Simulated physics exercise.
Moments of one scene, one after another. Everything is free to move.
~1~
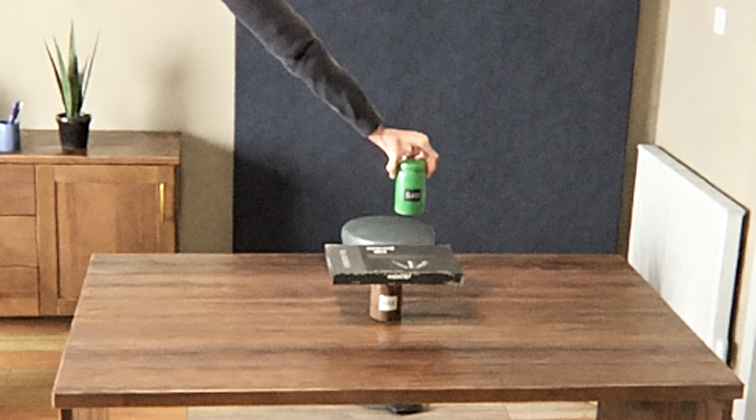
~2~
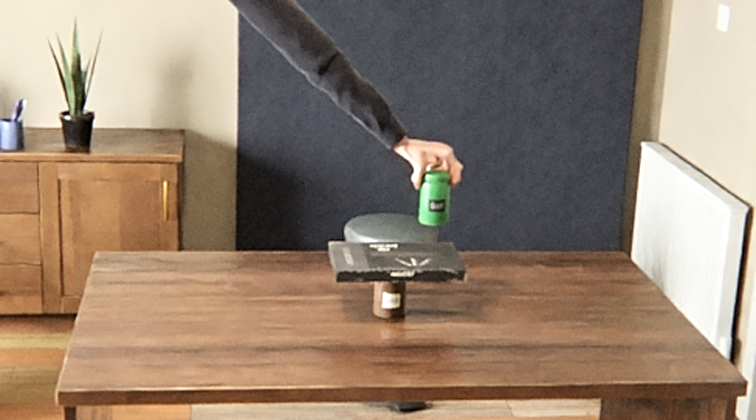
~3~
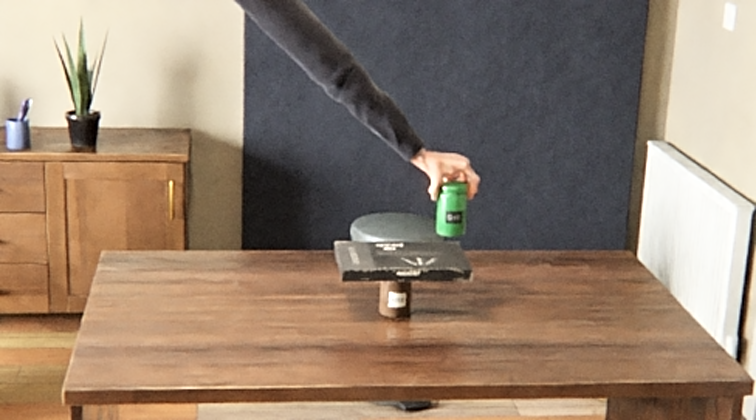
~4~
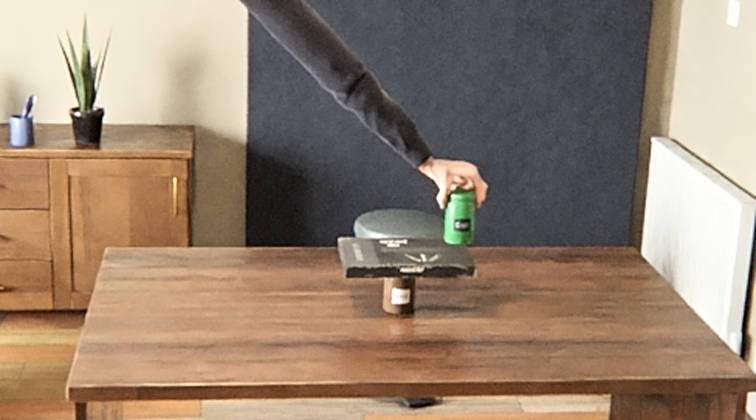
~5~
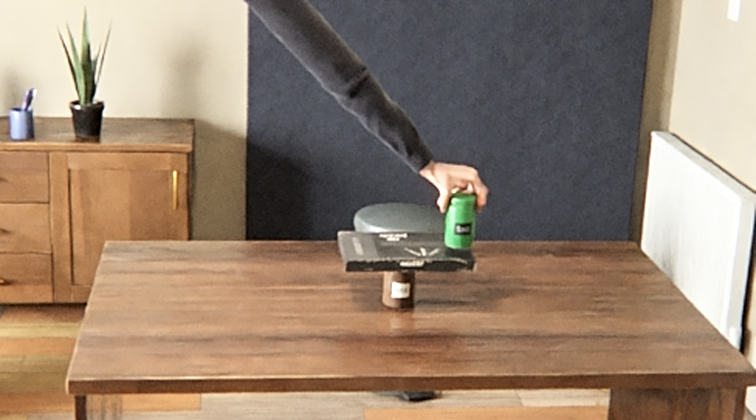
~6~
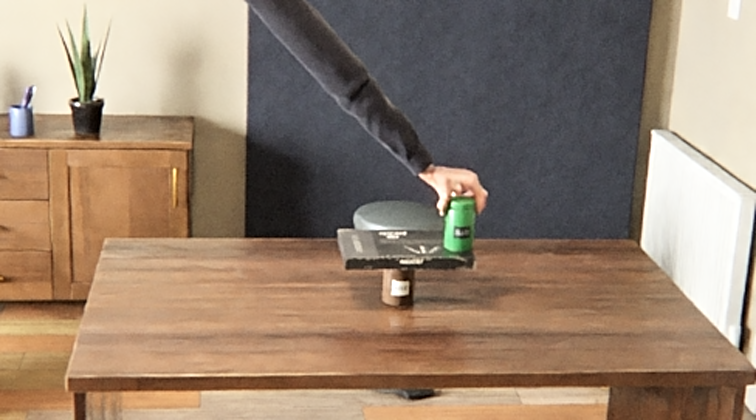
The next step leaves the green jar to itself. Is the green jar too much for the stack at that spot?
Yes, the stack fails.
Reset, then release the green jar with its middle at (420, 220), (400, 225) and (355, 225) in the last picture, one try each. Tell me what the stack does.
First time it stays put, second time it stays put, third time it falls over.
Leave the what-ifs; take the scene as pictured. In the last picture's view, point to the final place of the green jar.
The object ends up somewhere around (503, 280).
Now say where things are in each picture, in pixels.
In the first picture, on its way; green jar (411, 186); black packet (393, 264).
In the second picture, on its way; green jar (435, 197); black packet (396, 262).
In the third picture, on its way; green jar (452, 208); black packet (402, 261).
In the fourth picture, on its way; green jar (460, 216); black packet (406, 257).
In the fifth picture, on its way; green jar (461, 220); black packet (406, 251).
In the sixth picture, set down, still held; green jar (460, 223); black packet (405, 249).
Then, 0.30 s after the last picture, green jar now fallen; black packet tipped 40° from how it was.
Then, 0.40 s after the last picture, black packet tipped 65° from how it was.
Then, 0.80 s after the last picture, black packet tipped 37° from how it was.
At rest, fallen, green jar; tipped over in the stack, black packet; brown jar in place. Seen from the same camera at the end, green jar near (503, 280). The stack gives way.
